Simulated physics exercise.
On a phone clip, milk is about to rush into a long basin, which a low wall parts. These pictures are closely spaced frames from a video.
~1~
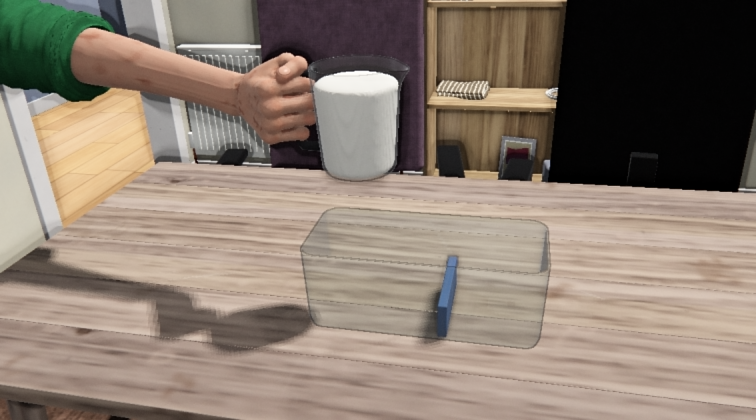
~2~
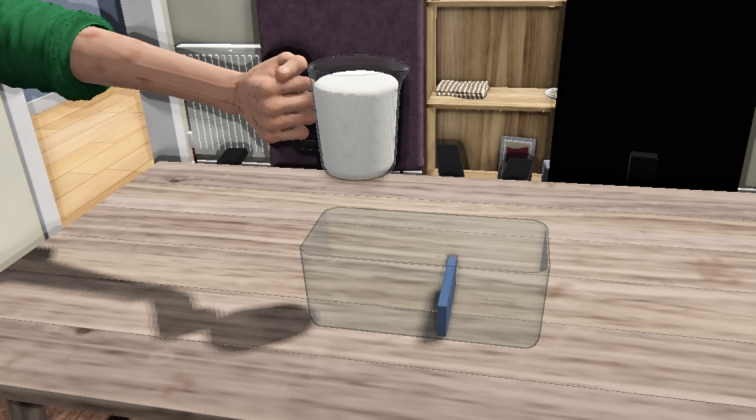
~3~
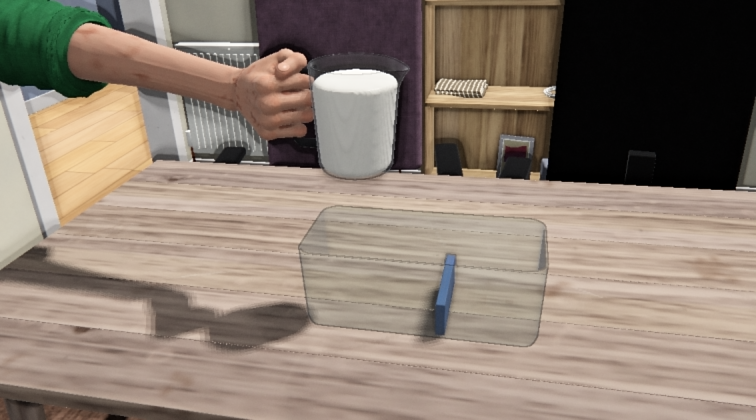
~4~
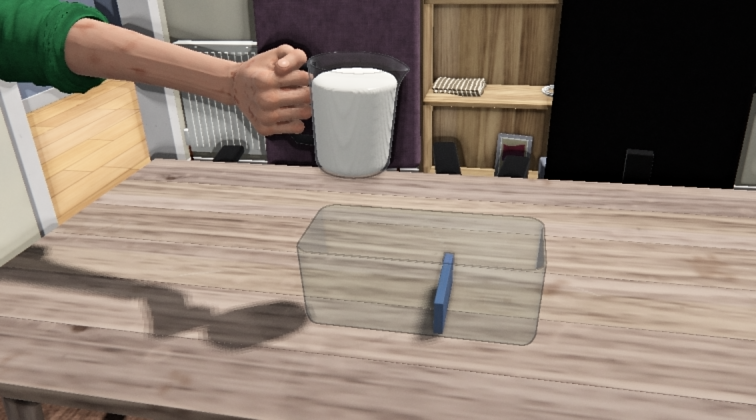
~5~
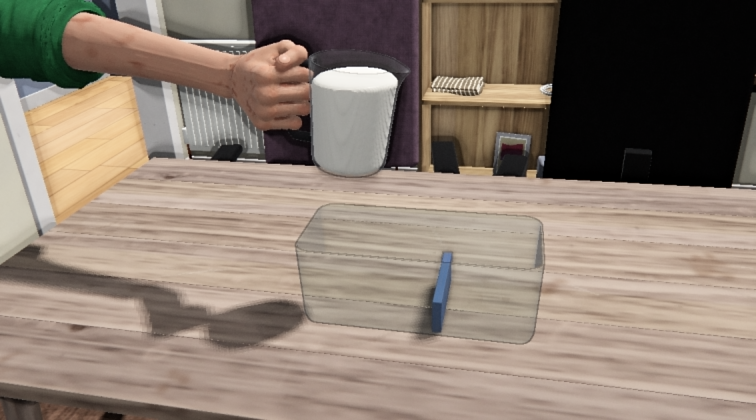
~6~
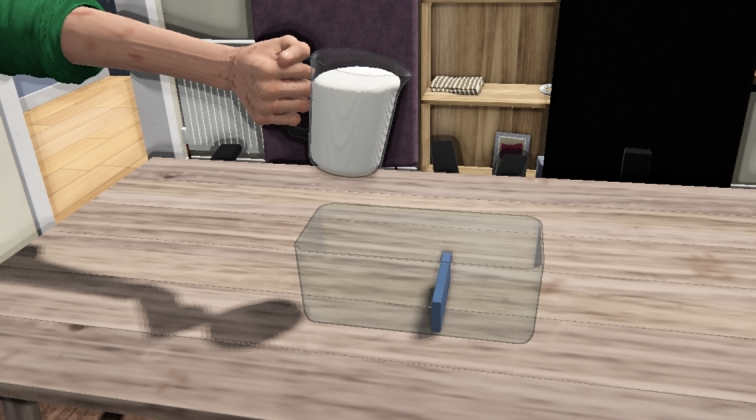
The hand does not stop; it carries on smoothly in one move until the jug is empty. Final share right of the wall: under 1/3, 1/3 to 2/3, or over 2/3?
Higher than two thirds.
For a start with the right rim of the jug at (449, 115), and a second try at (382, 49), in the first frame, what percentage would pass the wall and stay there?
The first start yields 85 per cent, the second 80 per cent.
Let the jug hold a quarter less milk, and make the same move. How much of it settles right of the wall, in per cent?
95 %.
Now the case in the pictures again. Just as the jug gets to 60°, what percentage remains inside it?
85 in a hundred.
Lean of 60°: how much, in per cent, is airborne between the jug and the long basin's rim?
Around 15 in a hundred.
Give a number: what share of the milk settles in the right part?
That is roughly 90 percent of it.
A moment on, the jug is tipped part way and 85 per cent is still to pour, 0 is left of the wall and 2 right of it.
Next, the jug is tipped on its side and 37 per cent is still to pour, 1 is left of the wall and 40 right of it.
Then the jug is tipped right over and 5 per cent is still to pour, 3 is left of the wall and 86 right of it.
Later the jug is tipped right over and 0 per cent is still to pour, 5 is left of the wall and 93 right of it.
At rest 6 per cent lies left of the wall, 92 right of it and 2 outside.
